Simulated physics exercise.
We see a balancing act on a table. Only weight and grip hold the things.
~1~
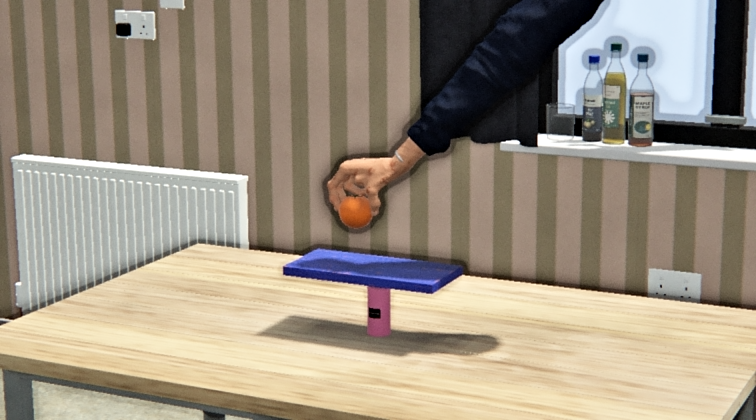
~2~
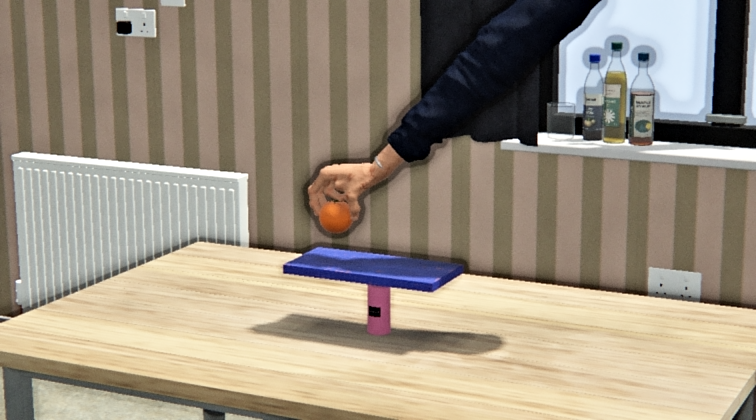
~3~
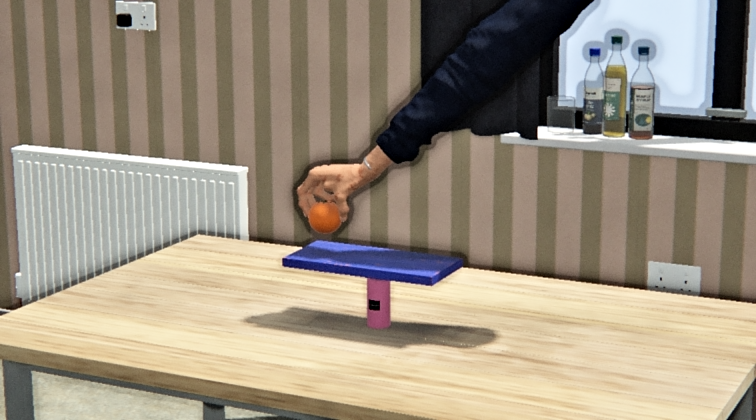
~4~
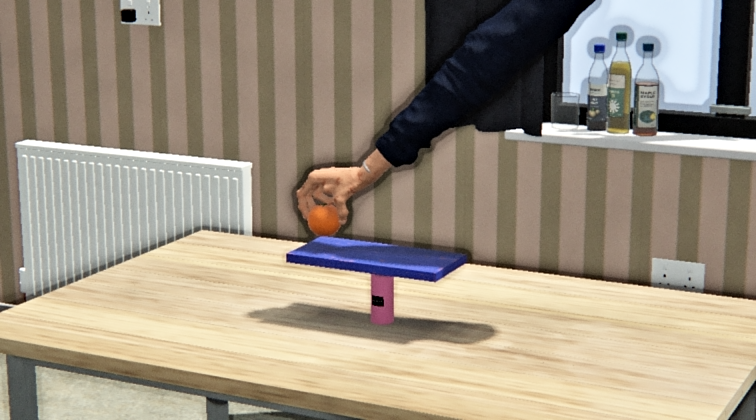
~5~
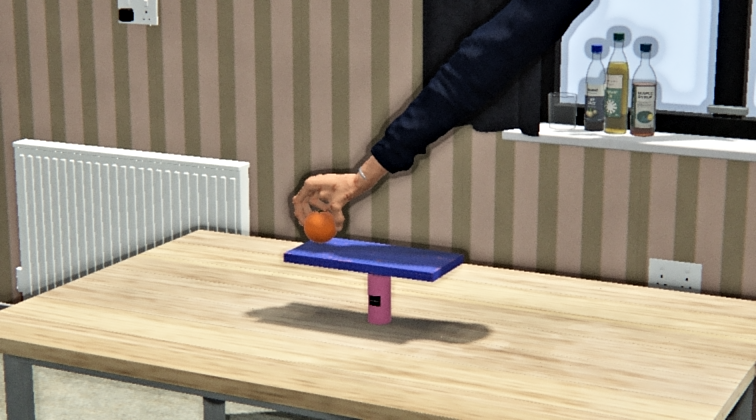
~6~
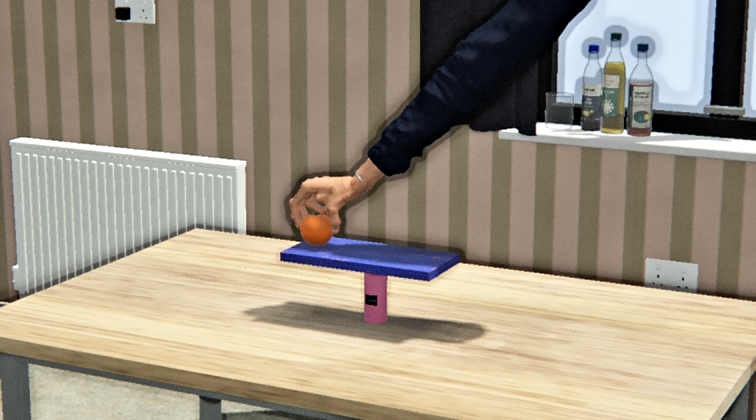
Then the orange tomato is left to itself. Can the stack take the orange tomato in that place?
In the end the stack comes apart.
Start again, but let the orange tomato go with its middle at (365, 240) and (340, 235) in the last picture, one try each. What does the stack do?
First try: It stays up; second try: It comes apart.
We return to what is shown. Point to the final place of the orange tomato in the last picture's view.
Around (279, 290).
Then, 0.50 s on from there, orange tomato now fallen; blue board turned 48° from how it was put.
Then, 0.70 s on from there, blue board now fallen; pink shaker turned 53° from how it was put.
In the end, fallen, orange tomato, pink shaker and blue board. At the end, from the last picture's camera, orange tomato near (279, 290). The stack gives way.
